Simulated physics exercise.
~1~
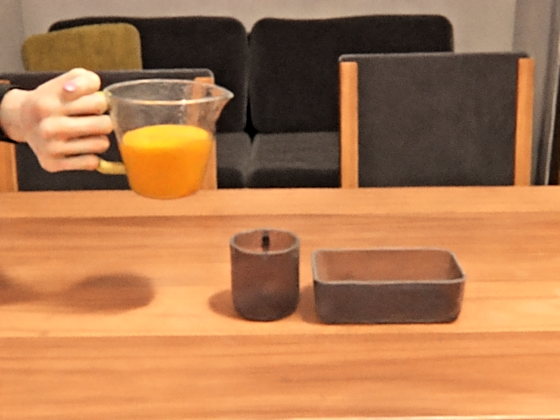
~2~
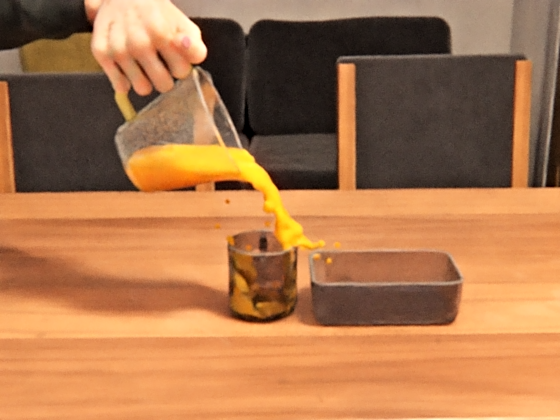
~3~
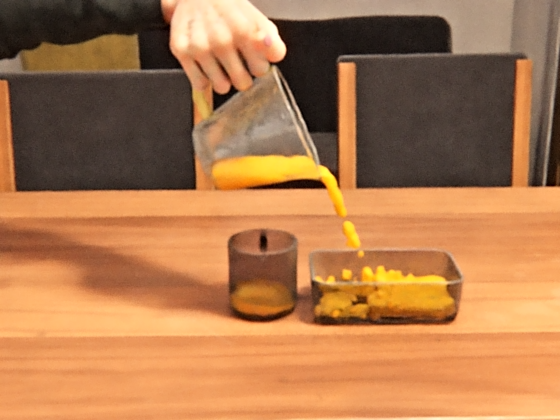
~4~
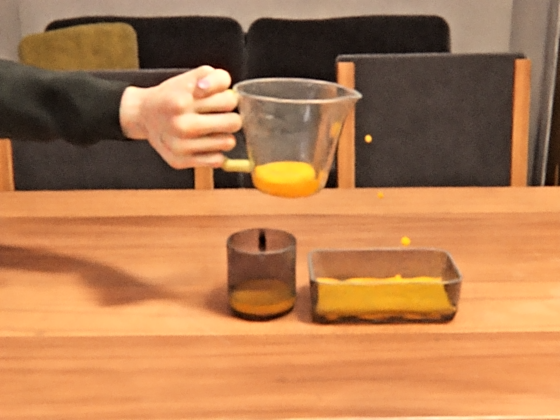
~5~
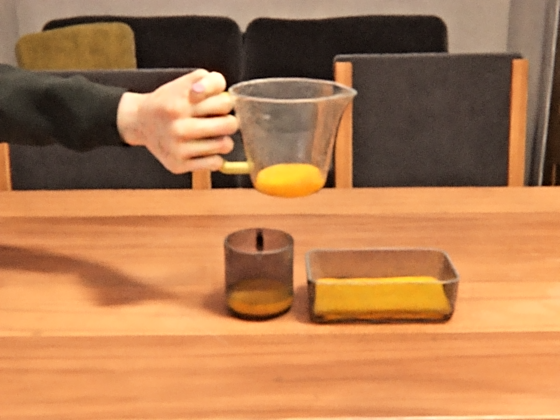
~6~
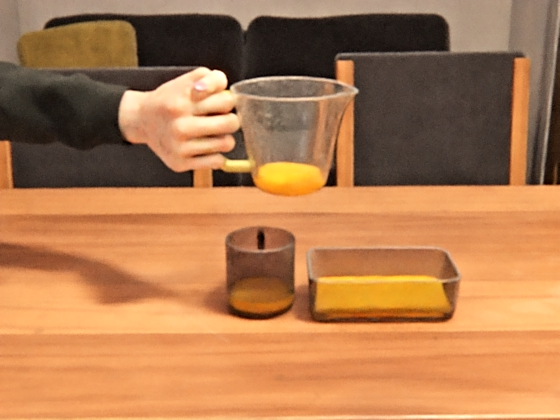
A clear flared jug of orange juice, gripped by a hand reaching in from the left, hovers over a wooden table, seen from the front in a slightly swaying view. Below stand a small dark mug and, to its right, an oblong dark tub, with dark chairs and a sofa behind. The hand tips the jug steeply and juice streams toward the mug, some splashing at its right rim. Still tilted, the jug moves right and pours into the tub. It then swings upright as a few drops fall. Finally, the mug holds a little juice, the tub considerably more, and some remains in the jug.
